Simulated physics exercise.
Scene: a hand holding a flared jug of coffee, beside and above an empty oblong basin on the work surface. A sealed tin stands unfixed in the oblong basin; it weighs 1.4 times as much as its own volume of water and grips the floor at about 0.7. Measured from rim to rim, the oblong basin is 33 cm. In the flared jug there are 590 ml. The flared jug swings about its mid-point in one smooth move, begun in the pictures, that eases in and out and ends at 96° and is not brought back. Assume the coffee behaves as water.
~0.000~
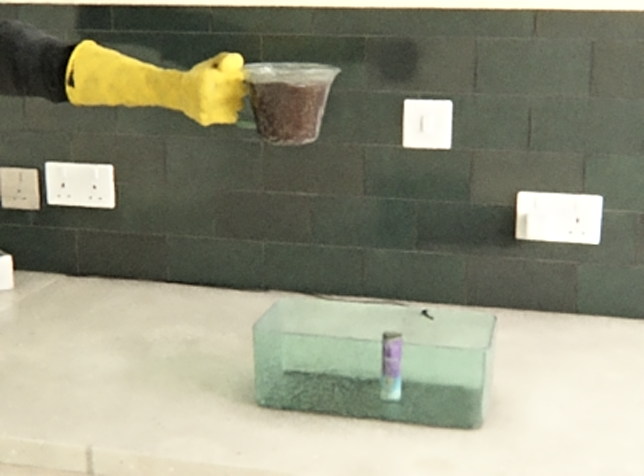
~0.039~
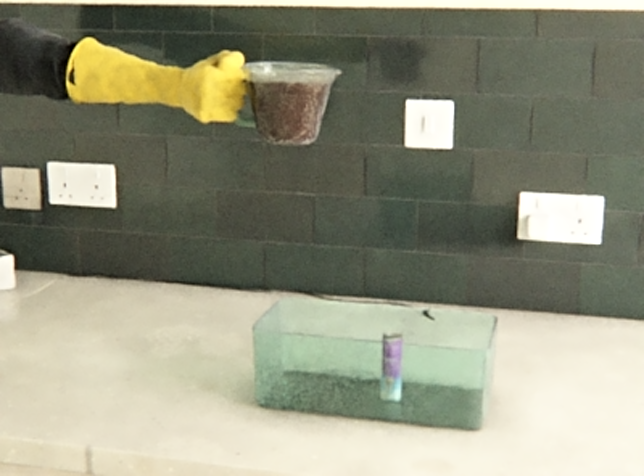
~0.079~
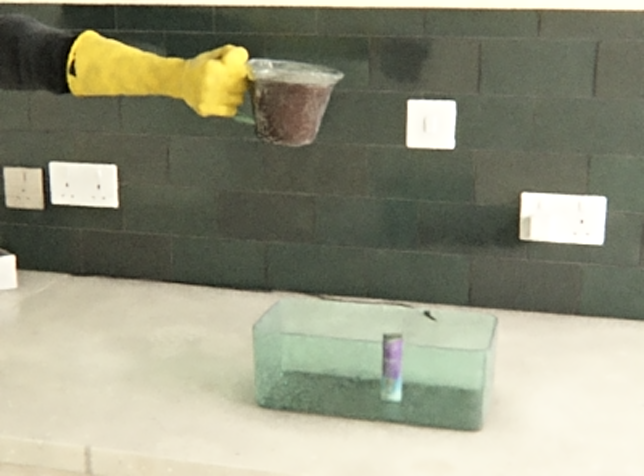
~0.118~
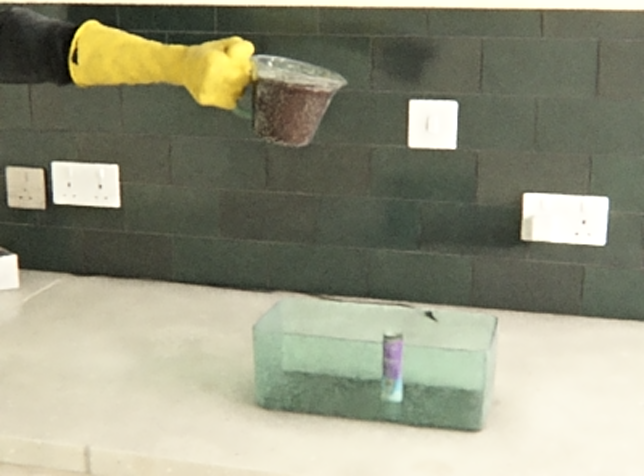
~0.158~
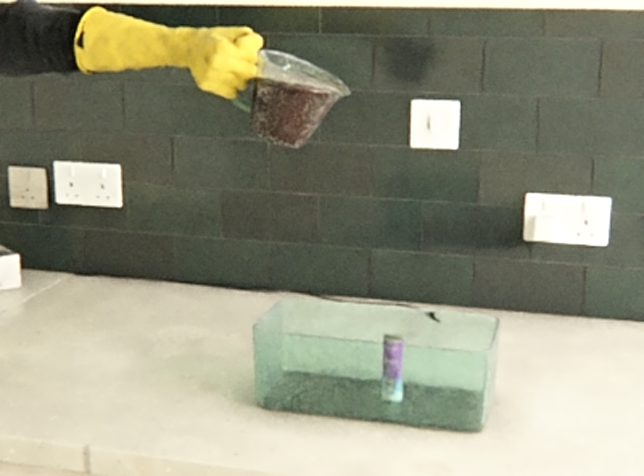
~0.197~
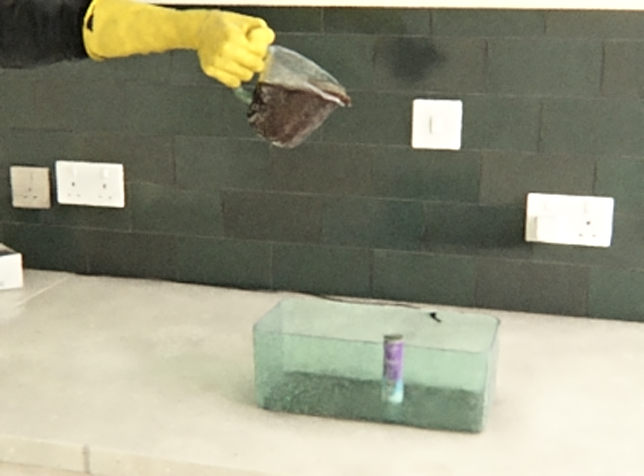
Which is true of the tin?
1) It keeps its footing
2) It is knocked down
(1) It keeps its footing.
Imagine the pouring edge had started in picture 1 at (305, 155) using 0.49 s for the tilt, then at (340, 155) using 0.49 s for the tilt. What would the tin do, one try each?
Trial 1 - tin stays standing; trial 2 - tin tips.
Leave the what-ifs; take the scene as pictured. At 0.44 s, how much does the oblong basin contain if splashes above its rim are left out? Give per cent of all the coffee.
About 2%.
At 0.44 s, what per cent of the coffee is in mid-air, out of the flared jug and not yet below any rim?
About 60 per cent.
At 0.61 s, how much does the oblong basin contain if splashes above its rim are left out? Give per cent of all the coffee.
Around 60 in a hundred.
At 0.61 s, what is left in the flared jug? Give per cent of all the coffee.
I'd say some 7 per cent remains.
Then, 0.44 s in, the tilt is 93° and 38 per cent is still to pour; the tin stands where it began.
Then, 0.61 s in, the tilt is 96° and 7 per cent is still to pour; the tin stands where it began.
Then, 0.79 s in, the tilt is 96° and 1 per cent is still to pour; the tin stands where it began.
Then, 0.99 s in, the tilt is 96° and 0 per cent is still to pour; the tin stands where it began.
Finally, the tin stands where it began.
